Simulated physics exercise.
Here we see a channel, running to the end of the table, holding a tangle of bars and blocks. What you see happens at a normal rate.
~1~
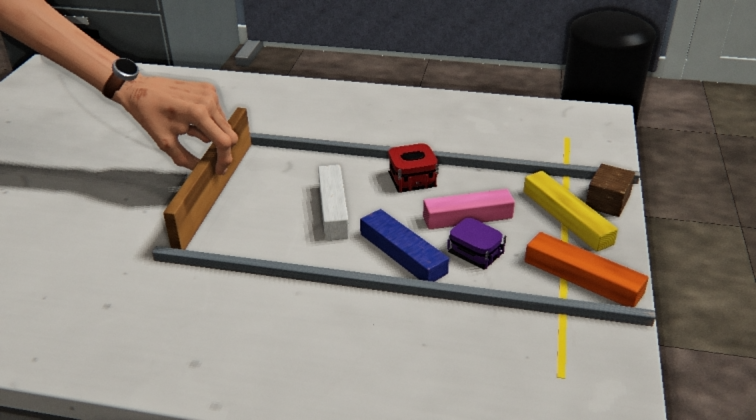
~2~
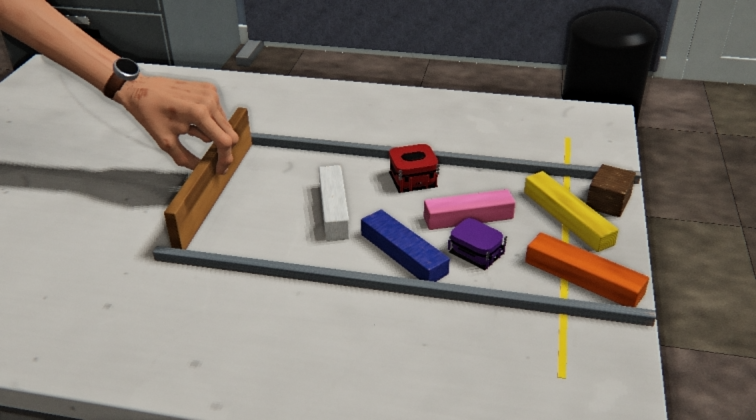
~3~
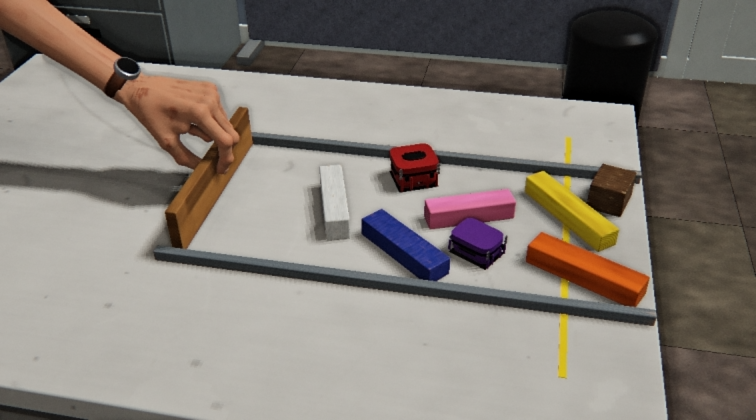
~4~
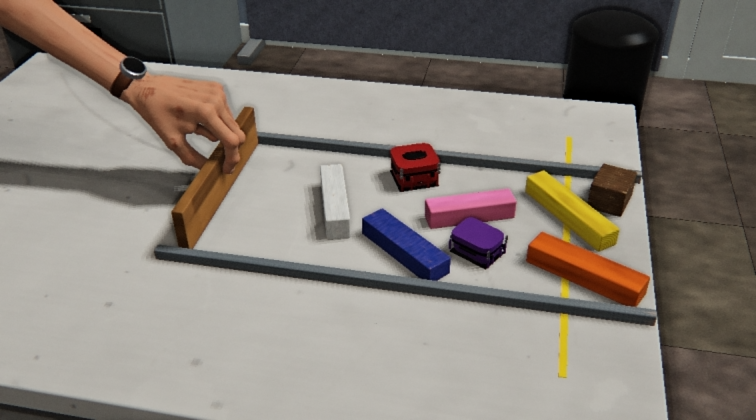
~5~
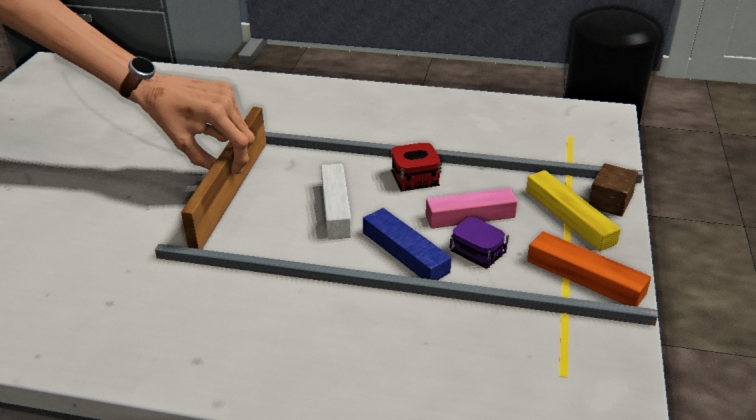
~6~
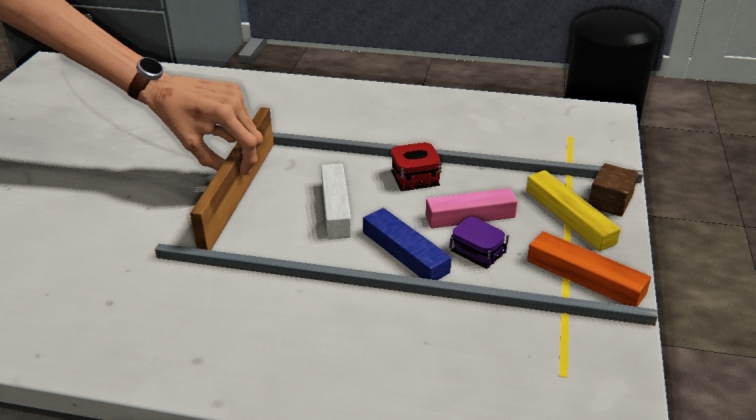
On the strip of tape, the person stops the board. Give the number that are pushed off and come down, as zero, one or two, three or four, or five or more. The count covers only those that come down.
What drops is a group of three or four.
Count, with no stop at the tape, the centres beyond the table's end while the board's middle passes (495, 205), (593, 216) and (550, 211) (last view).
The numbers past the end are 0, 5 and 3.
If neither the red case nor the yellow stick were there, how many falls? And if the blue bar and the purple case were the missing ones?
1 and 2.
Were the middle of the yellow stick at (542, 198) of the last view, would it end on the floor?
So the yellow stick slips away.
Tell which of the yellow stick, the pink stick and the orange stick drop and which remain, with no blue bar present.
So the yellow stick goes down, the pink stick keeps its place and the orange stick goes down.
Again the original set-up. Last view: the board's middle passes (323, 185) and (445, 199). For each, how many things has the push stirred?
The first count is 1, and then it's 6.
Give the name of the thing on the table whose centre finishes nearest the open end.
The purple case is the one you want.
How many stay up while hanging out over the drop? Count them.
Result: 3.
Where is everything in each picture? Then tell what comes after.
The first picture shows brown block (610, 190); orange stick (584, 269); yellow stick (568, 209); board (212, 175); tape (565, 235).
The second picture shows orange stick (585, 269); white bar (334, 202).
The third picture shows yellow stick (569, 210); pink stick (470, 209).
The fourth picture shows brown block (612, 190); board (219, 174).
The fifth picture shows orange stick (587, 268); blue bar (406, 245).
The sixth picture shows brown block (613, 189); orange stick (587, 268); yellow stick (571, 209); board (237, 175); tape (567, 234).
Soon after, none off yet; brown block at rest near (613, 189); orange stick at rest near (587, 268); yellow stick at rest near (571, 209).
After that, none off yet; brown block displaced about its own width near (651, 187); orange stick displaced a little near (647, 283); yellow stick displaced a little near (624, 206).
In the end, the number that fall off is three or four; gone, yellow stick, orange stick and brown block.
